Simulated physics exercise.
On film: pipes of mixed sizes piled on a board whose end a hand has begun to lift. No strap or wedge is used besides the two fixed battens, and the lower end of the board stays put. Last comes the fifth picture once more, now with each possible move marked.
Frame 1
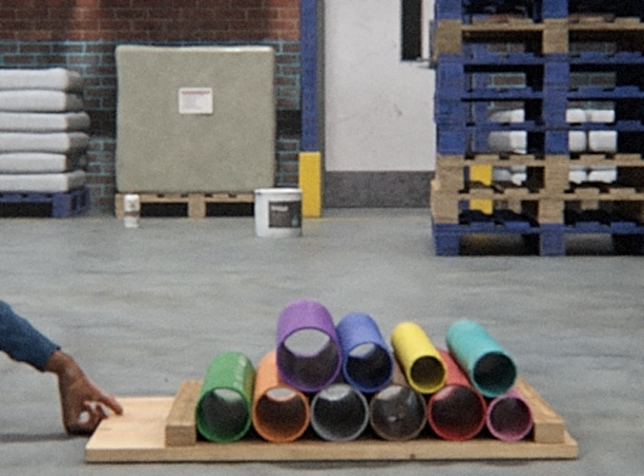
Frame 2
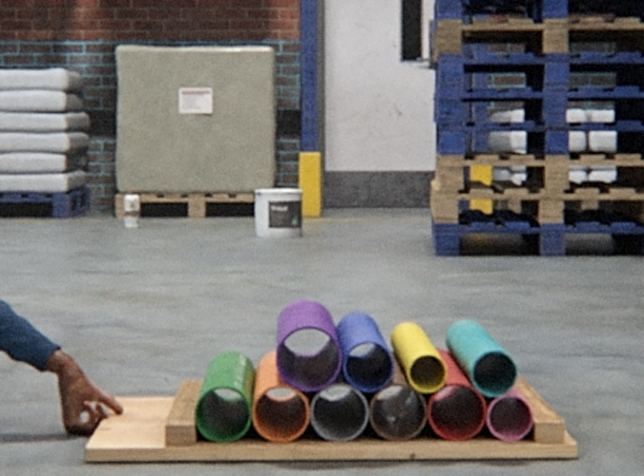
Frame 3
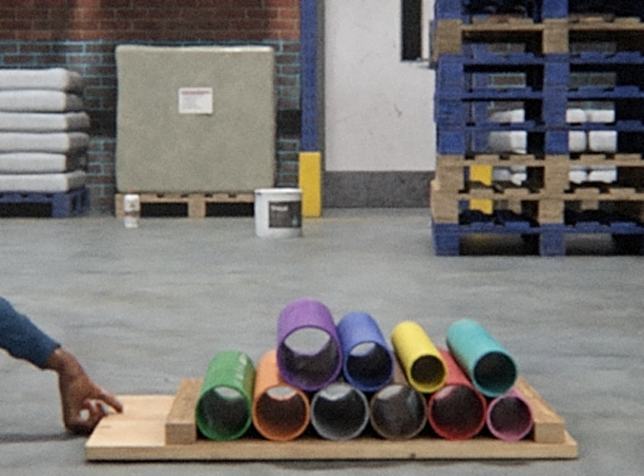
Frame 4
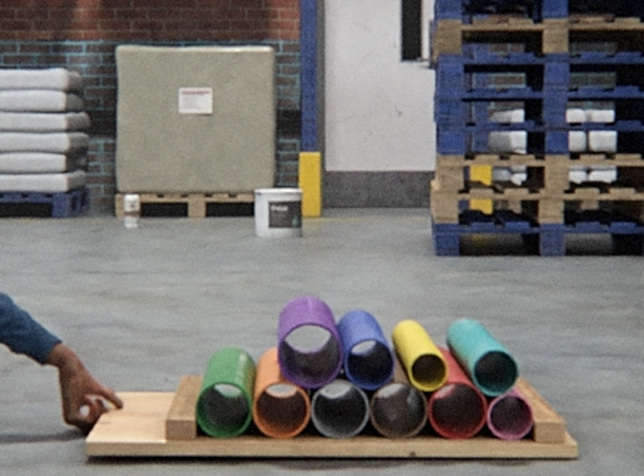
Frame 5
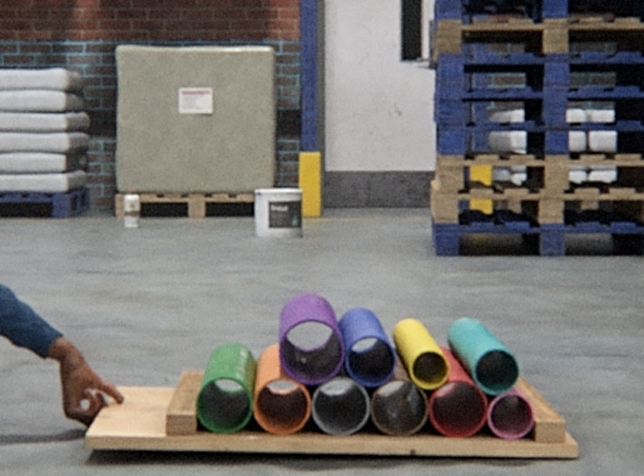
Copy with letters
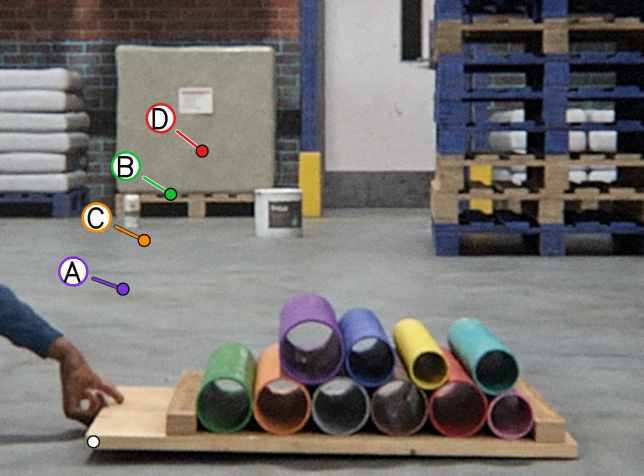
A hand at the left end of a wooden board lifted it very slightly, and the stacked colourful pipes on top shifted only a touch, staying piled together on the warehouse floor.
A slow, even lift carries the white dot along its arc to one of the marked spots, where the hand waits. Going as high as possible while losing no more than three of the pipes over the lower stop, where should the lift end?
C is the limit.
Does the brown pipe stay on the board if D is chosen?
Yes, with D.
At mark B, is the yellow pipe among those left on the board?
The yellow pipe: No.
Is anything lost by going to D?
At D: Yes.
On the marked copy, A at (123, 289); B at (171, 195); C at (144, 240); D at (202, 151); the white dot at (94, 442).
With C. Early on, board at 16°.
Further on, board at 26°.
At the end, board at 26°, one over the low batten (turquoise).
As for the rest, A one over the low batten (turquoise); B four over the low batten (yellow, blue, purple, turquoise); D four over the low batten (yellow, blue, purple, turquoise).
